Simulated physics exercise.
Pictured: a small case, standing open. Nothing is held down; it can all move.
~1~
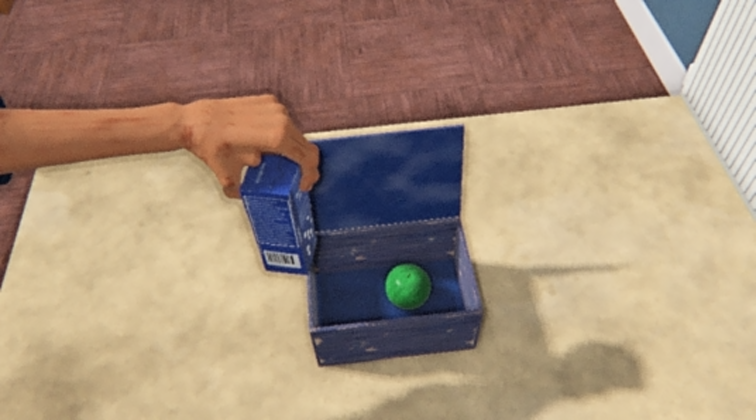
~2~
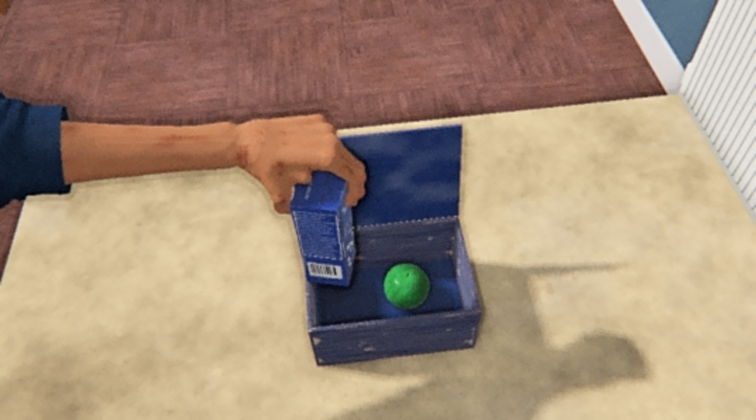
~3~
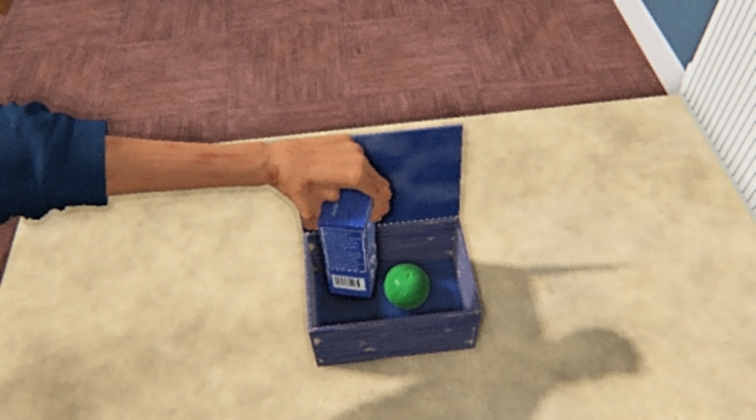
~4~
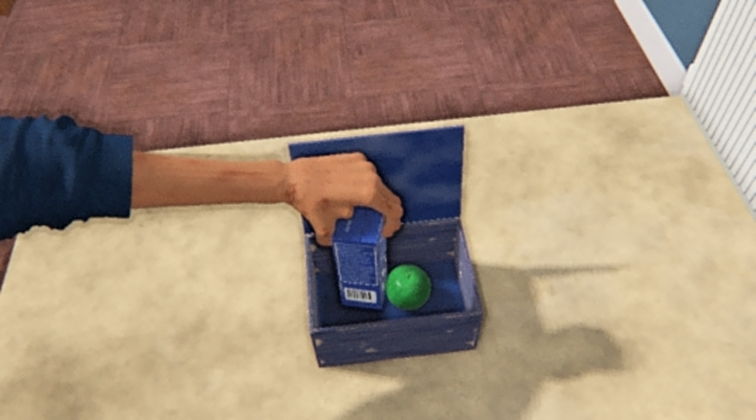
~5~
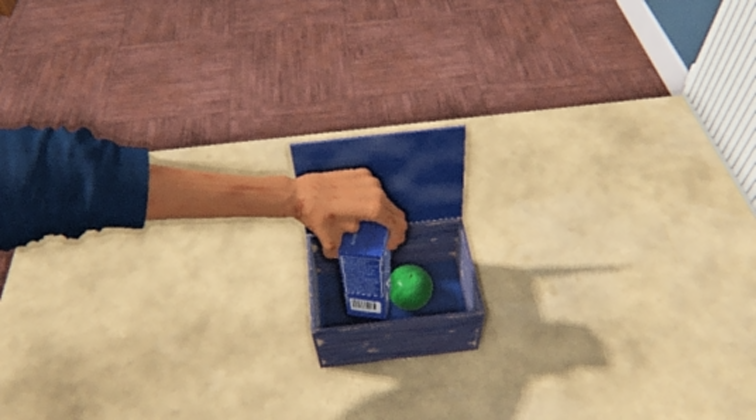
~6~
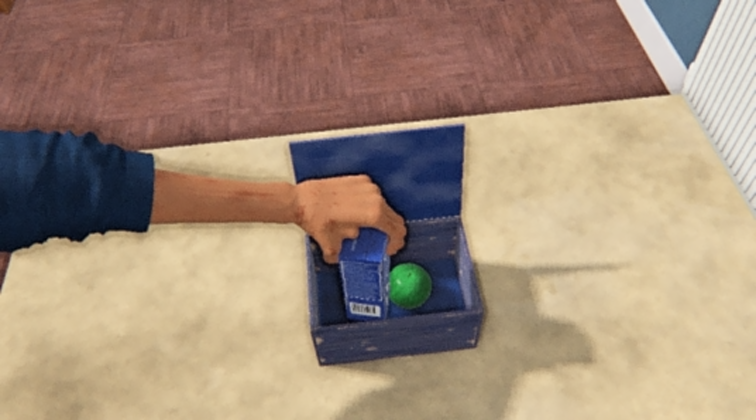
On a pale tabletop, a hand moving a blue carton rightward and lowering it into an open blue case beside a green ball.
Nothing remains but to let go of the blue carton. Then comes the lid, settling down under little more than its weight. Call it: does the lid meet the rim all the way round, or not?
It does not meet the rim all the way round.
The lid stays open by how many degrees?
I'd say roughly 35 degrees above the rim.
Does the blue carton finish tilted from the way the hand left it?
Result: The blue carton remains as it was set.
Then, 0.30 s later than the last frame, blue carton moved about its own width near (369, 300).
Then, 1.40 s later than the last frame, lid 76° above the rim; blue carton moved about its own width near (369, 302).
Then, 1.70 s later than the last frame, lid 45° above the rim; blue carton moved about its own width near (369, 302).
When it is over, lid 33° above the rim; moved from the start, blue carton; green apple as before. End places, in pixels of the last picture, blue carton near (369, 301).
